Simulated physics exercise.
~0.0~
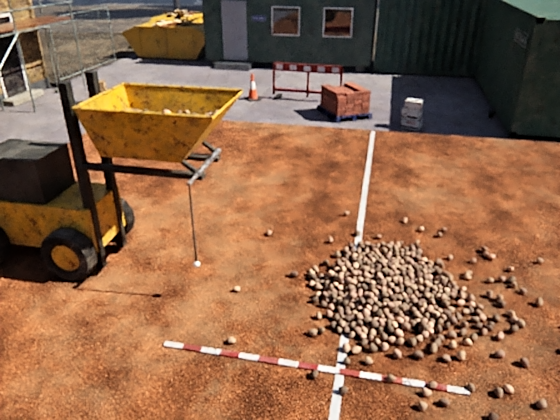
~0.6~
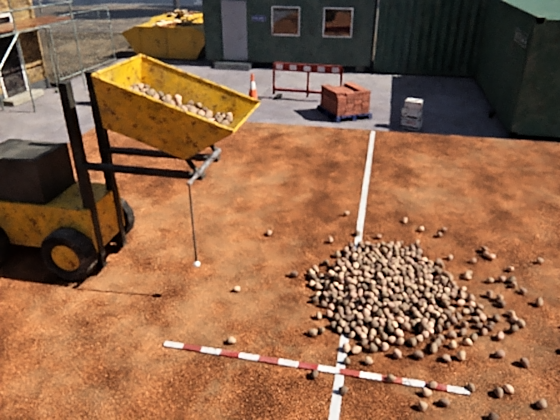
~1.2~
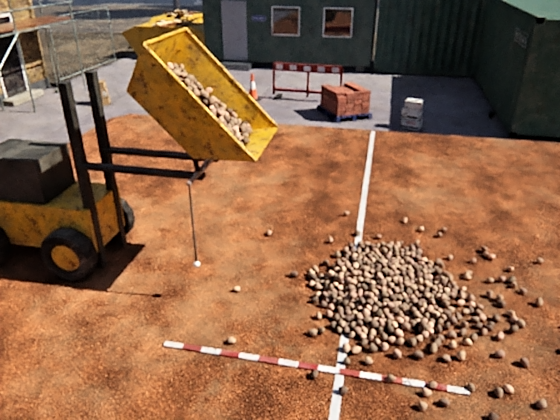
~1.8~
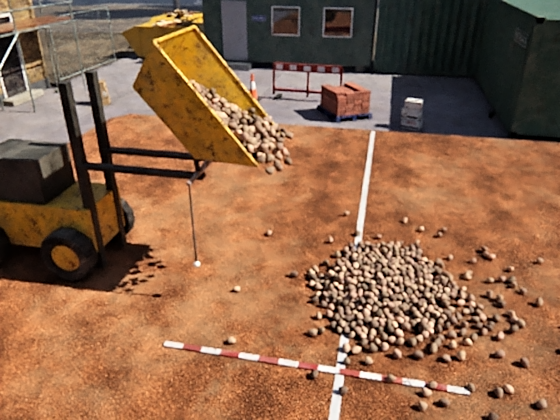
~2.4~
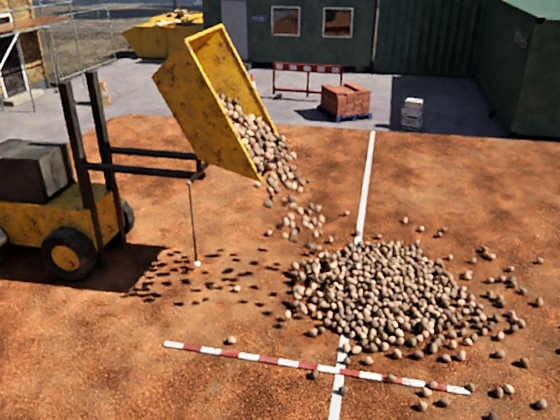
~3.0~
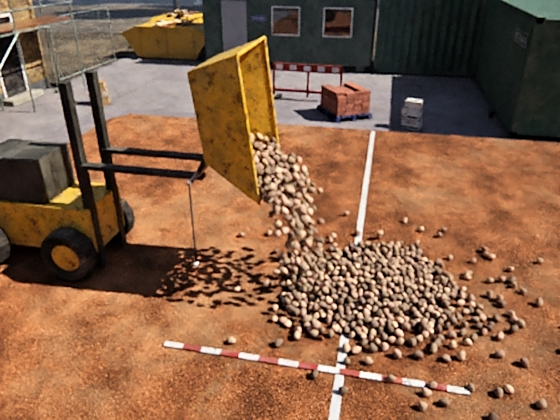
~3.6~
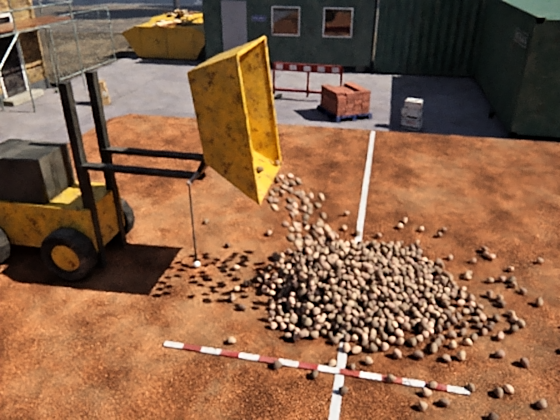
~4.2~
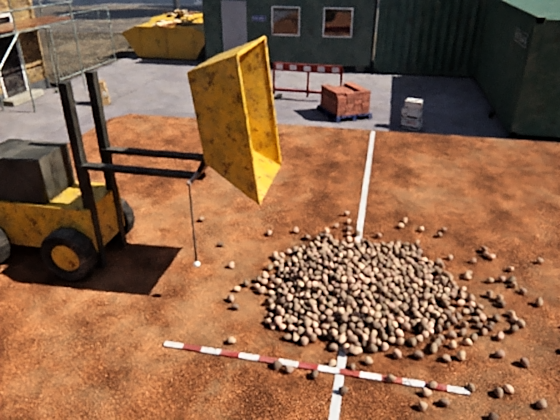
The clip shows a forklift-like machine tipping a raised yellow skip of stones steeply to the right, pouring them beside an earlier heap on reddish ground. The skip empties and stays tipped, leaving one broad, merged pile spread across a painted white line.
